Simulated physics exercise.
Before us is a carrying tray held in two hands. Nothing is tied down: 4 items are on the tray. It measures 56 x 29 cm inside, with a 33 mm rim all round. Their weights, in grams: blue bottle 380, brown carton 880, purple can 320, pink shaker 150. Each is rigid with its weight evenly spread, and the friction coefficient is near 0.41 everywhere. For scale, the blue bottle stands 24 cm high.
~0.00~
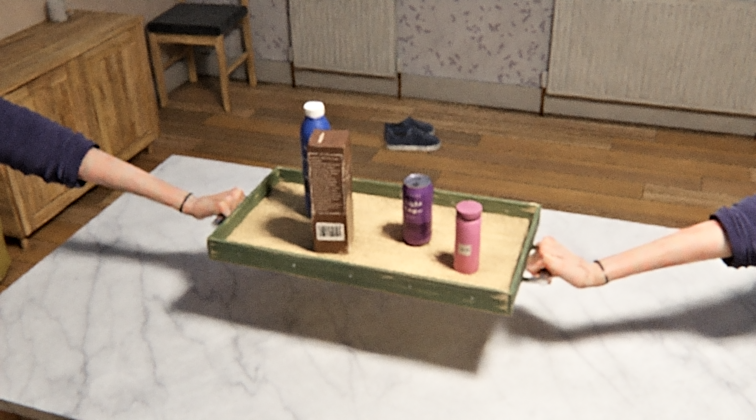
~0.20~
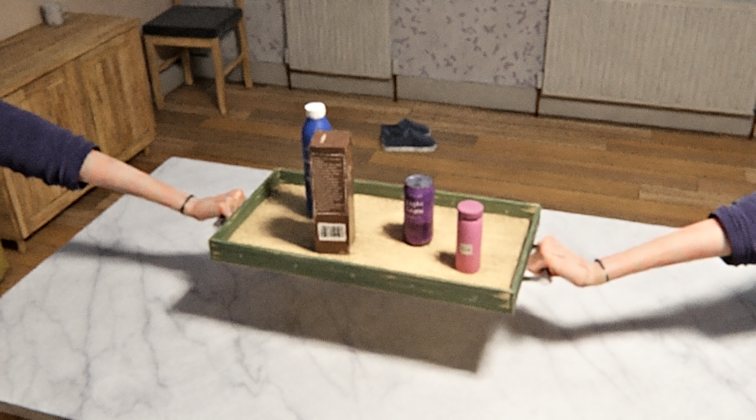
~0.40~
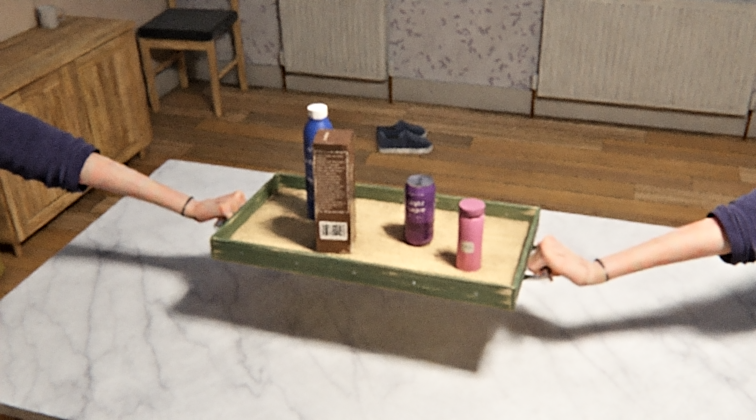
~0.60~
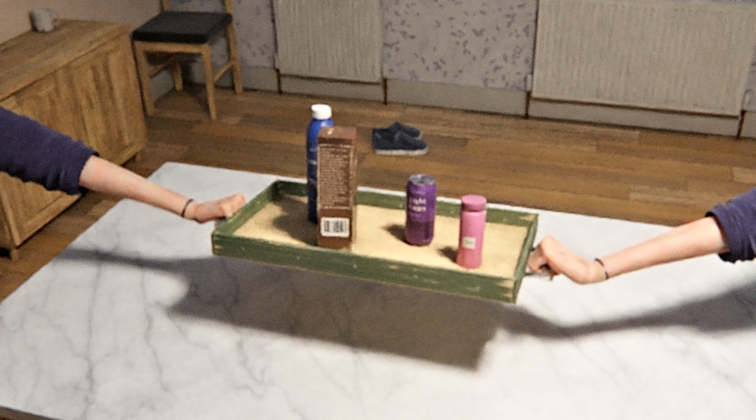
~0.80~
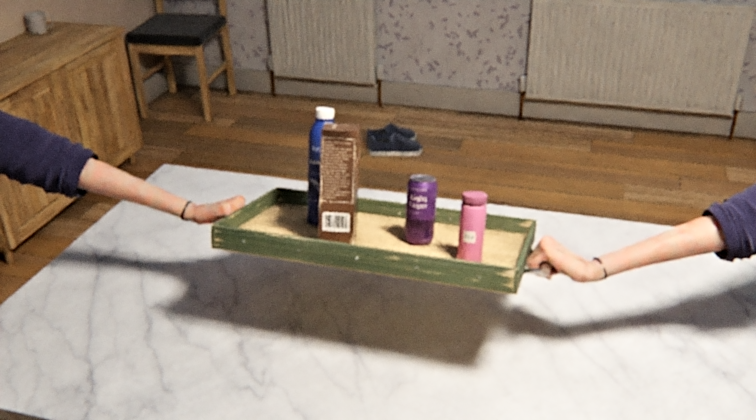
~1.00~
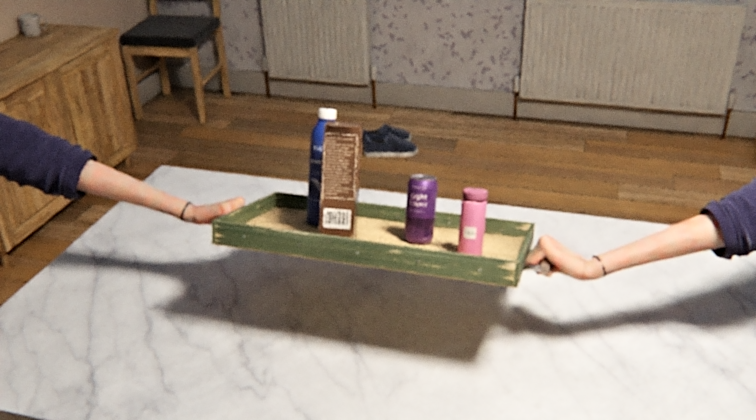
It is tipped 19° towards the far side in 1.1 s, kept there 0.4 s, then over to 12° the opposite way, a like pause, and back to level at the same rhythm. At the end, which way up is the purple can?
The purple can keeps standing.
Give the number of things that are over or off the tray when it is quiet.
That comes to 3.
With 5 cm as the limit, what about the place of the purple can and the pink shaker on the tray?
The purple can holds its spot; the pink shaker gets shifted.
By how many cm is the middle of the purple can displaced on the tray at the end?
About 0 cm.
Around 1.50 s, tilt 19°, far edge down; blue bottle now off the tray; brown carton tipped 38° against what carries it; pink shaker tipped 13° against what carries it.
Around 2.10 s, tilt 6°, far edge down; brown carton now off the tray; pink shaker on its side.
Around 2.60 s, tilt 11°, near edge down; pink shaker on its side.
Finally (4.6 s), off the tray and tipped over, blue bottle and brown carton; on their side or leaning hard on the tray, pink shaker; the last one still in place (within 5 cm). In the last view, purple can near (418, 212).
